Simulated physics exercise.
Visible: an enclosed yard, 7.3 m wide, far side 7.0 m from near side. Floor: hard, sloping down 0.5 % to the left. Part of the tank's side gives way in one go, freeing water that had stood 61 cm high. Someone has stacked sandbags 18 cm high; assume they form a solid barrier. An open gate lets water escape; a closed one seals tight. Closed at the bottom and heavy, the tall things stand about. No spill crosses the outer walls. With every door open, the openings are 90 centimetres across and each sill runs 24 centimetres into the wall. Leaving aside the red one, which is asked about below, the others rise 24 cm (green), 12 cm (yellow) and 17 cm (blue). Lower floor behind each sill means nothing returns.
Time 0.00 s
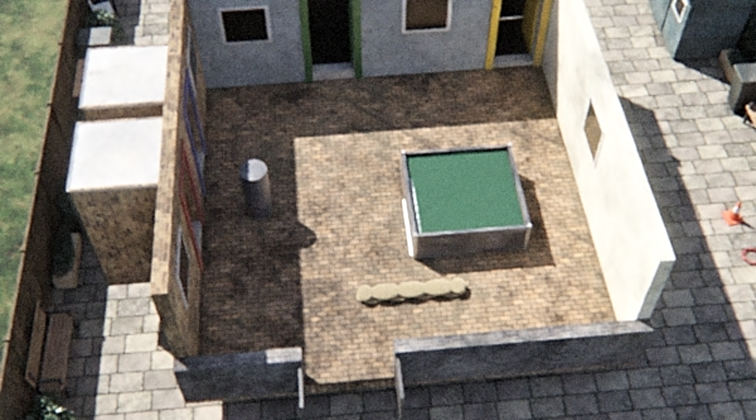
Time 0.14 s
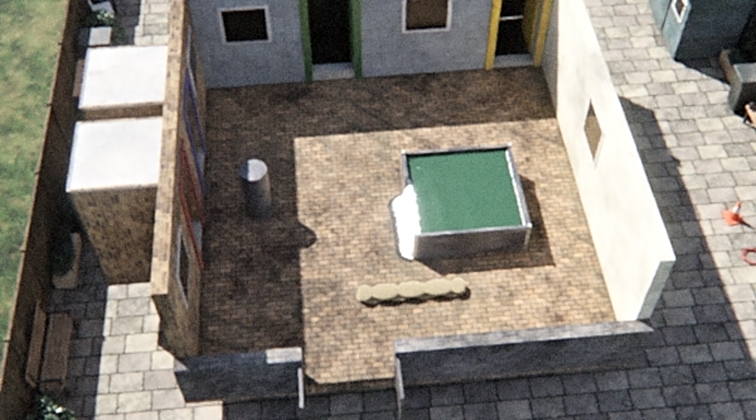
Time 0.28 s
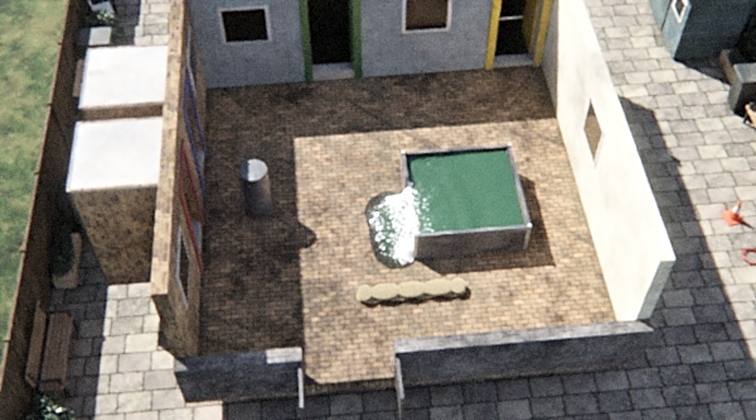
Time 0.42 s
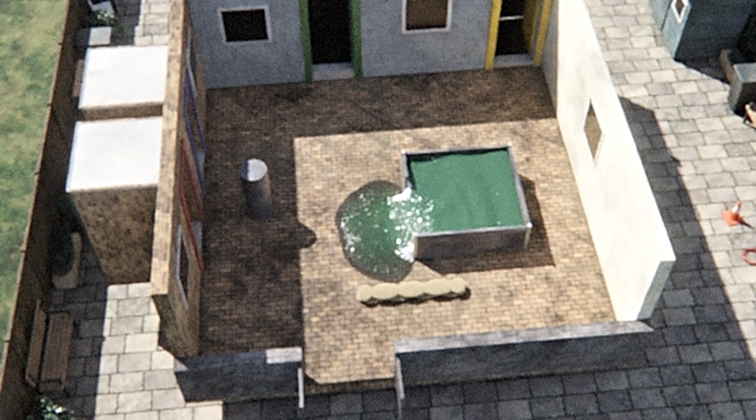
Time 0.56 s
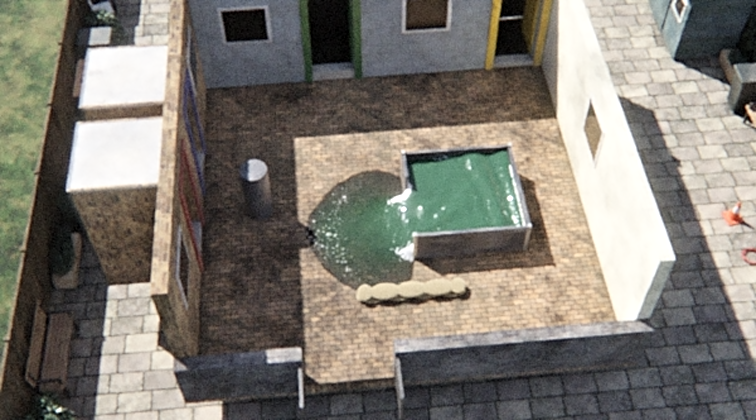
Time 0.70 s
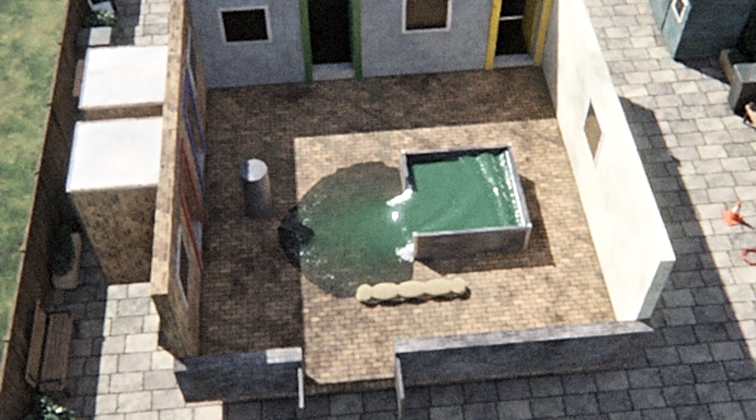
Green water burst from the left side of a tank in a walled yard, foaming white at first, then spread leftward across the brick floor in a widening rounded pool behind the low sandbags.
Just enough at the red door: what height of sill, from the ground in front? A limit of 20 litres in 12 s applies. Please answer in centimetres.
Some 24 cm.
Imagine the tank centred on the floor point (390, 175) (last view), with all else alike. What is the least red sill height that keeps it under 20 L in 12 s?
About 11.0 centimetres.
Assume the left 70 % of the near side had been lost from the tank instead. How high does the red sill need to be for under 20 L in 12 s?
A minimum of about 9.0 cm.
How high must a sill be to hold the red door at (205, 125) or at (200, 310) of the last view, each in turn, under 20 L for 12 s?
About 9.5 cm for the first and 20 cm for the second.
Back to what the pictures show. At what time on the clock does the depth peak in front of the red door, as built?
I'd say near 2.6 seconds.
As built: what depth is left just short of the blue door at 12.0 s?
Depth: Near 7.0 cm.
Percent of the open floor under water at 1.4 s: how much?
Around 25 per cent of the floor.
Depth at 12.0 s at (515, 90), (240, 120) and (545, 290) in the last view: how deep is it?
Close to 5, 6 and 4 cm deep.
After 1.4 s water covers 25 % of the floor, deepest (32 cm) near (405, 242); 22 cm at the red door, 0 litres in over its 22 cm sill.
After 3.0 s water covers 35 % of the floor, deepest (34 cm) near (198, 381); 24 cm at the red door, 22 litres in over its 22 cm sill.
After 12.0 s water covers 95 % of the floor, deepest (8 cm) near (515, 139); 6 cm at the red door, 29 litres in over its 22 cm sill.
At the red door as built, the water arrived by 1.2 s and peaked near 27 cm at 2.6 s.
With a sill of 20 cm, 44 litres would have come in within the 12 s; with 27.5 cm, 6 litres. So under 20 litres takes about 24 cm.
